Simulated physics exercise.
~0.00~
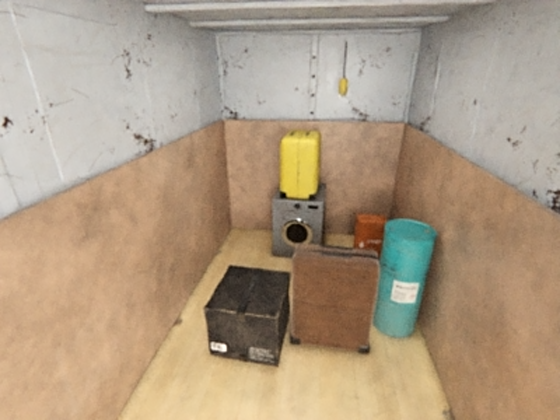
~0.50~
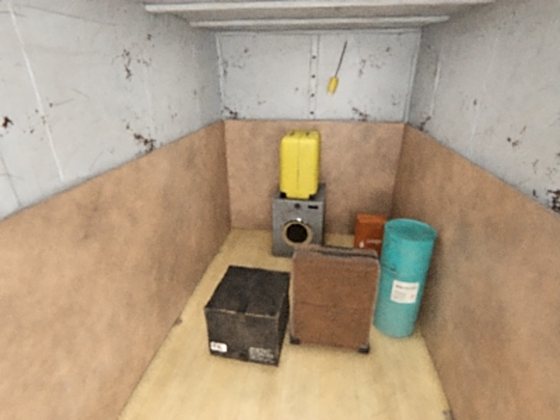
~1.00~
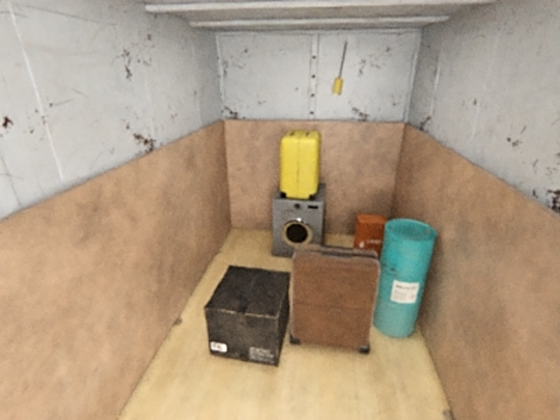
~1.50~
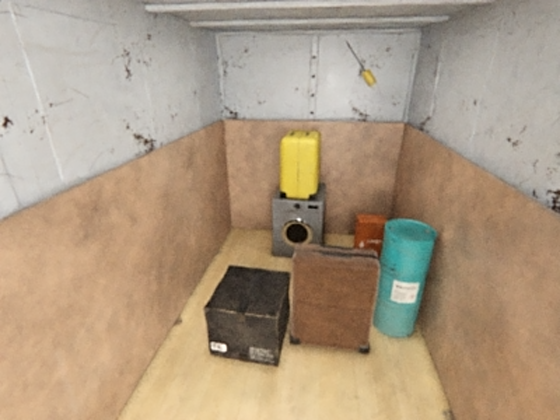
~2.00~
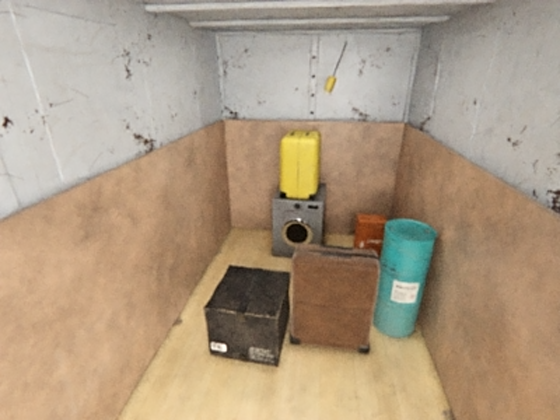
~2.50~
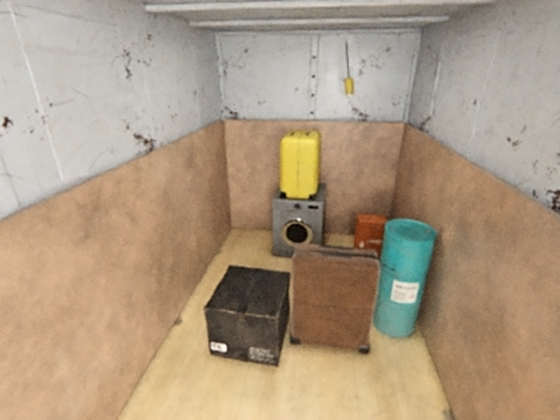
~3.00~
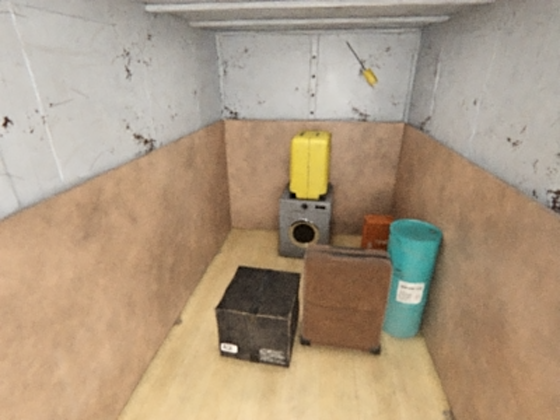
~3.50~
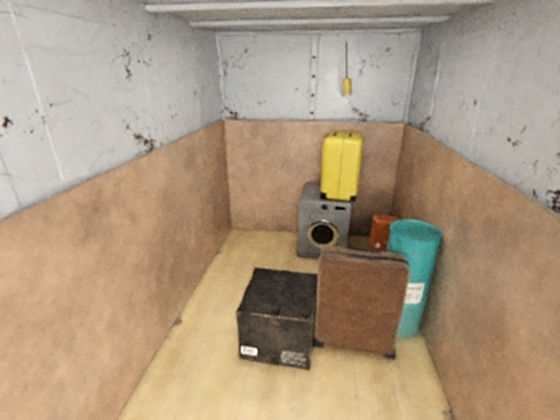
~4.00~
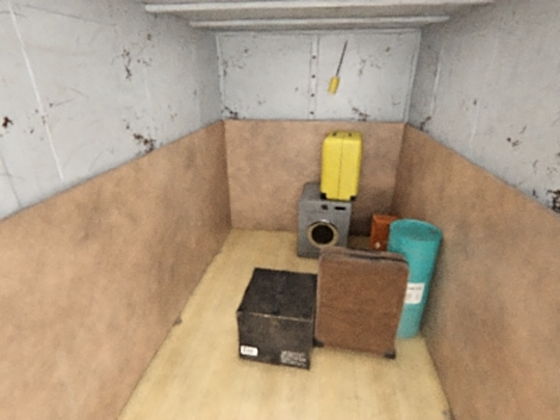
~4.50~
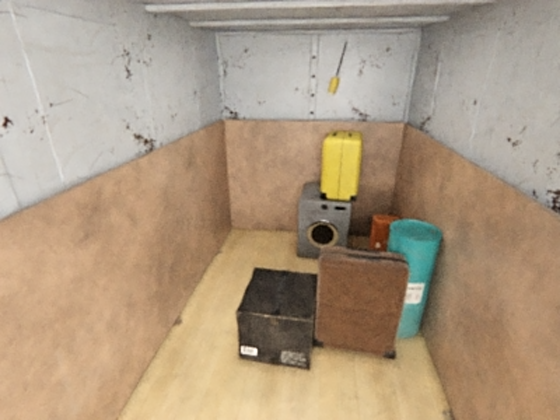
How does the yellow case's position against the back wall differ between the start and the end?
At the start the yellow case stands near the middle of the back wall. By the end it is farther to the right, still upright on top of the grey appliance.
